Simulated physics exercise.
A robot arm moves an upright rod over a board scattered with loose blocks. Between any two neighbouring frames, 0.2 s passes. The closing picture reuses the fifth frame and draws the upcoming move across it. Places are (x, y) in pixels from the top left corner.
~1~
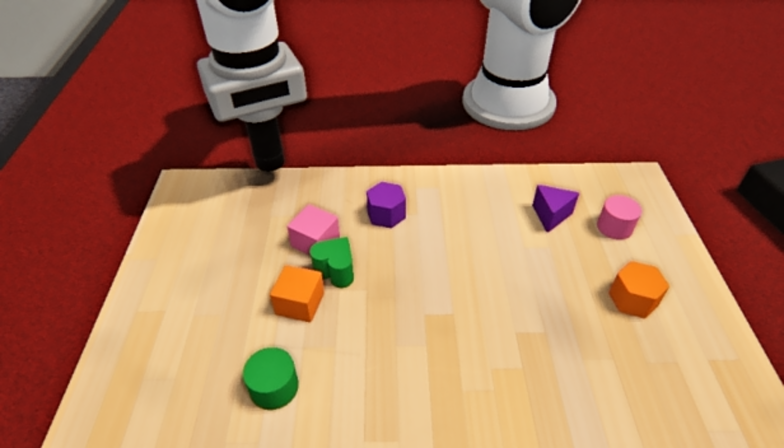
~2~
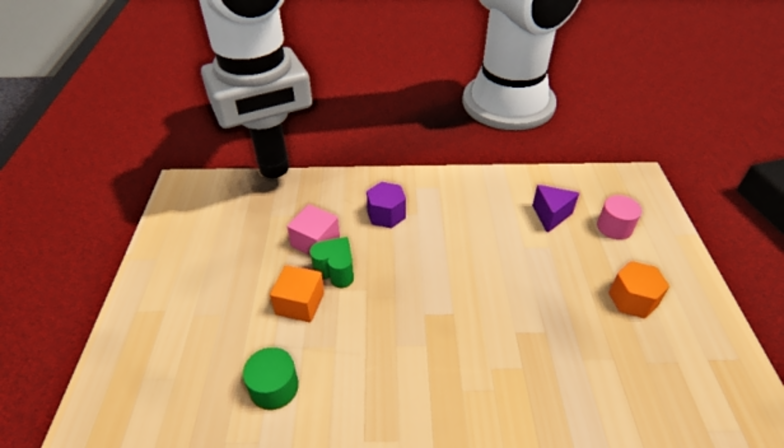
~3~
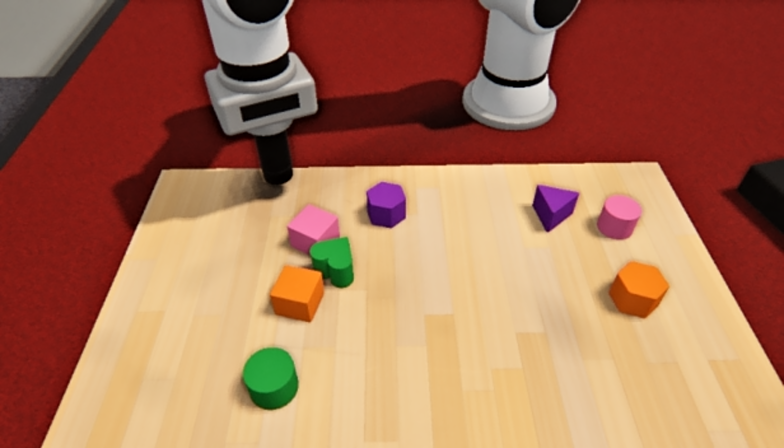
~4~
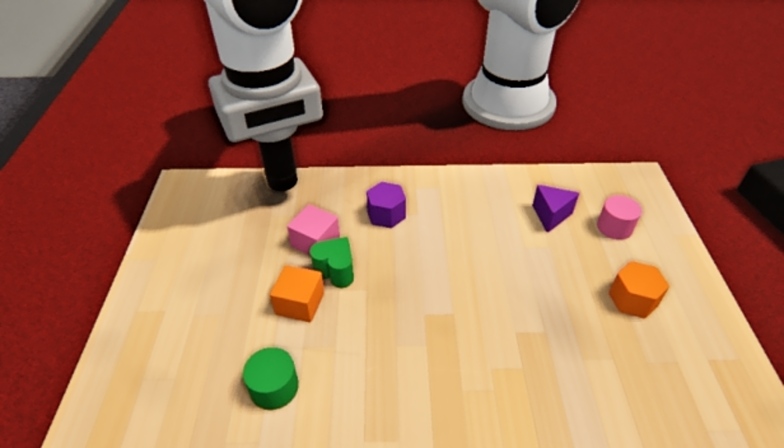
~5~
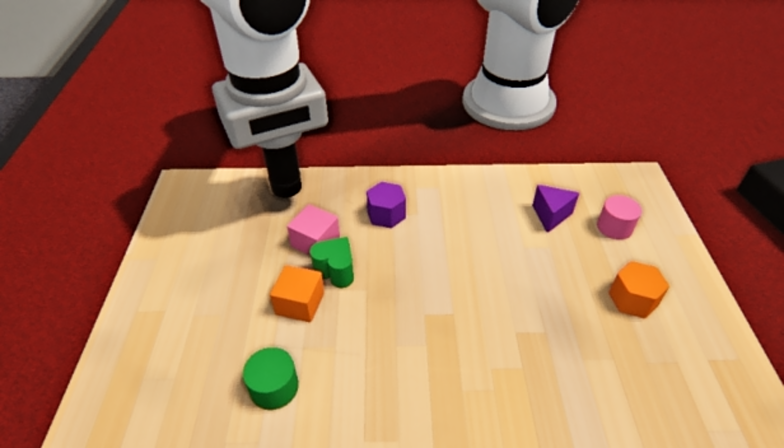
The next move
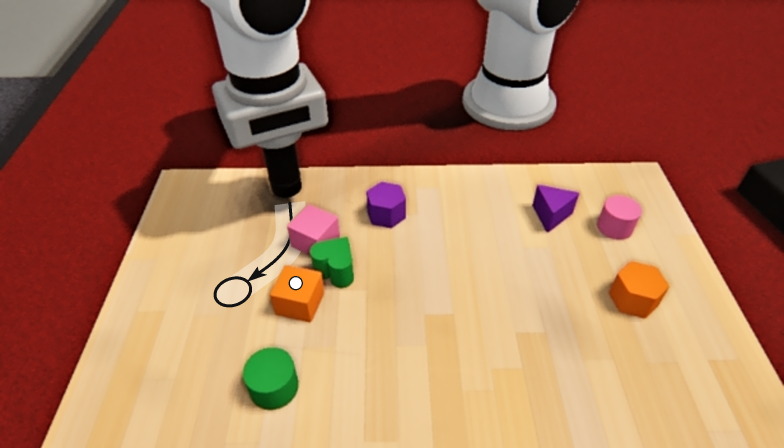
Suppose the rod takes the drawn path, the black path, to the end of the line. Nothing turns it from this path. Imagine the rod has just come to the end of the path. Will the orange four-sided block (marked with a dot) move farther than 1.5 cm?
No.
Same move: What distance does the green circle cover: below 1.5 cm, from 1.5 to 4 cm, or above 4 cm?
Goes under 1.5 cm.
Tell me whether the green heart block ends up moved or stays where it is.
The block moves away from its spot.
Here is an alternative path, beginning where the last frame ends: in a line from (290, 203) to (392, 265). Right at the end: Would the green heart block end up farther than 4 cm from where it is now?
Yes, that is what happens.
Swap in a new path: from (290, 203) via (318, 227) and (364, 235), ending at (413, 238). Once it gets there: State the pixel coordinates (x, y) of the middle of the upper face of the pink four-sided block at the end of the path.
The answer is (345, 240).
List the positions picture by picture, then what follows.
In the first frame, rod's lower end (270, 163); green circle (268, 369); orange four-sided block (296, 283); pink four-sided block (313, 221); green heart block (334, 252).
In the second frame, rod (275, 170); blocks still.
In the third frame, rod (279, 176); blocks still.
In the fourth frame, rod (283, 182); blocks still.
In the fifth frame, rod (287, 189); green circle (268, 369); orange four-sided block (296, 283); pink four-sided block (313, 221); green heart block (334, 252).
Drawn move, from (290, 203) over (291, 233) and (271, 264) to (233, 292); the dot is on the orange four-sided block.
What follows on the original path. One third of the way, rod (288, 218); pink four-sided block (316, 225).
Two thirds of the way, rod (266, 251); pink four-sided block (318, 230), turned 15° anticlockwise; green heart block (340, 257).
At the end, rod (228, 277); green circle still; orange four-sided block still; pink four-sided block (318, 230), turned 15° anticlockwise; green heart block (340, 257).
